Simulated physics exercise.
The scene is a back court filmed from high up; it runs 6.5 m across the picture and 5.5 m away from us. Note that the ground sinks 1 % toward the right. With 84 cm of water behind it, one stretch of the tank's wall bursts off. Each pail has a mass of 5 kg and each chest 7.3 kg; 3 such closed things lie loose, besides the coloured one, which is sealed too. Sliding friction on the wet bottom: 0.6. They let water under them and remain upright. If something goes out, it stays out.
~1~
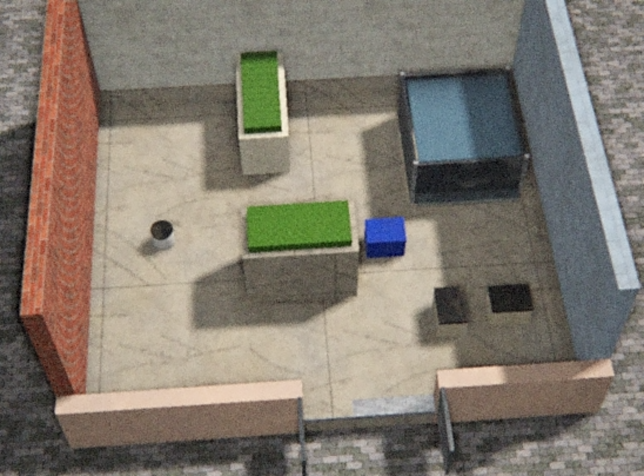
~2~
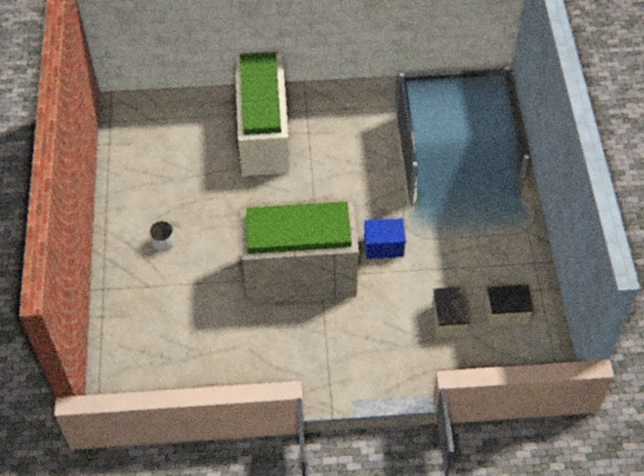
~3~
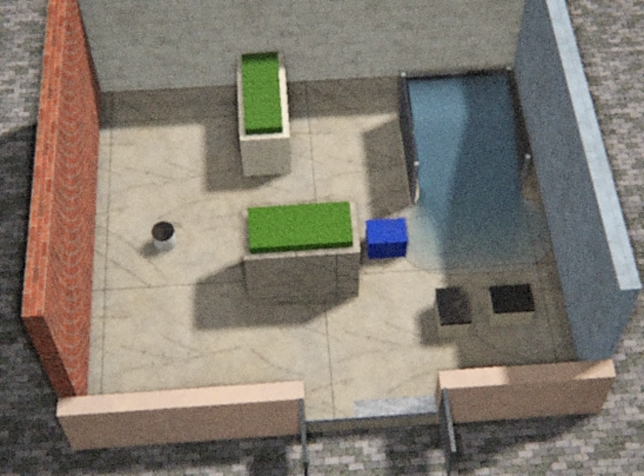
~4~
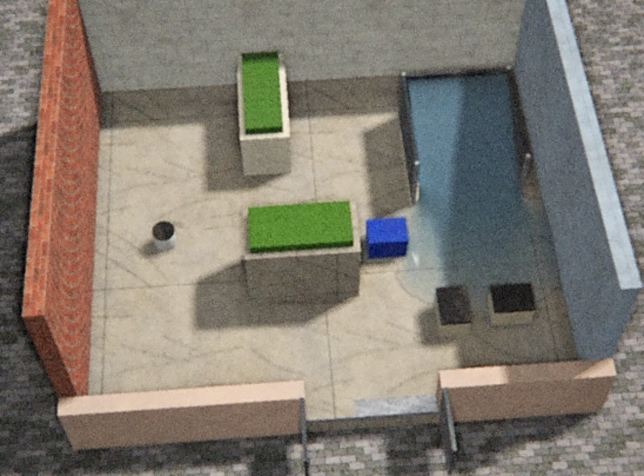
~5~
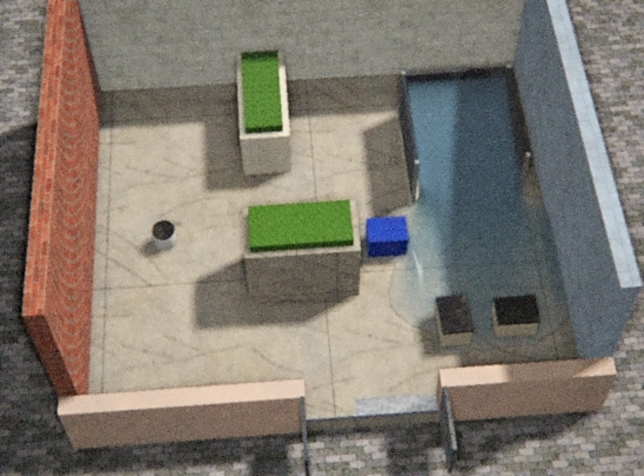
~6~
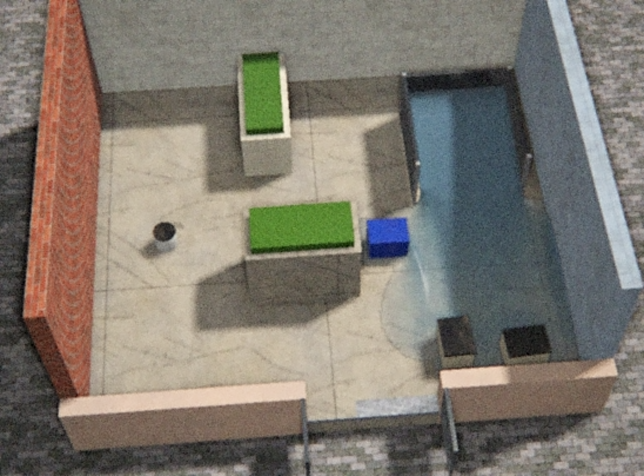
The video shows a walled court where the front of a tank at the back right gives way and water spreads forward along the right side, past a nearly still blue chest, then pushes two dark-topped boxes toward the front wall.
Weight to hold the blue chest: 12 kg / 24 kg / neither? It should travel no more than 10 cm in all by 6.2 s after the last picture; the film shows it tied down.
Neither.
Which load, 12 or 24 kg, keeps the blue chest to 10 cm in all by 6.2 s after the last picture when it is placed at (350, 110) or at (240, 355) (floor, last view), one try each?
In that order: Either load holds; neither holds.
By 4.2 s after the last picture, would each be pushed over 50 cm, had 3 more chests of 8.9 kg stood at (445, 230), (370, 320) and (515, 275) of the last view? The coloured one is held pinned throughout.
Going through them in that order, the answers are too far, too far and too far.
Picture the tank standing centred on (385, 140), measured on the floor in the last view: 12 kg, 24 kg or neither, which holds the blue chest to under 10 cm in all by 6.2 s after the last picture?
Then the answer is that no option works.
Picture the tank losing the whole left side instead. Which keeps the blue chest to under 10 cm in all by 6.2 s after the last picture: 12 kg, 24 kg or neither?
With that failure, the big mass alone works.
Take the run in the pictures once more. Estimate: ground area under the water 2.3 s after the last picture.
My estimate is roughly 18 m2.
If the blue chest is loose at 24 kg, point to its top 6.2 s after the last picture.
(383, 186).
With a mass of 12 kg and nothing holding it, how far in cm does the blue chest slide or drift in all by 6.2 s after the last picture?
Roughly 550 cm.
Then, 0.6 s after the last picture the blue chest would be 44 cm from its start with 12 kg and 15 cm from its start with 24 kg; 5 cm of water round it then.
Then, 2.3 s after the last picture the blue chest would be 111 cm from its start with 12 kg and 15 cm from its start with 24 kg; 3 cm of water round it then.
Then, 4.2 s after the last picture the blue chest would be 323 cm from its start with 12 kg and 76 cm from its start with 24 kg; 5 cm of water round it then.
Then, 6.2 s after the last picture the blue chest would be 356 cm from its start with 12 kg and 76 cm from its start with 24 kg; 3 cm of water round it then.
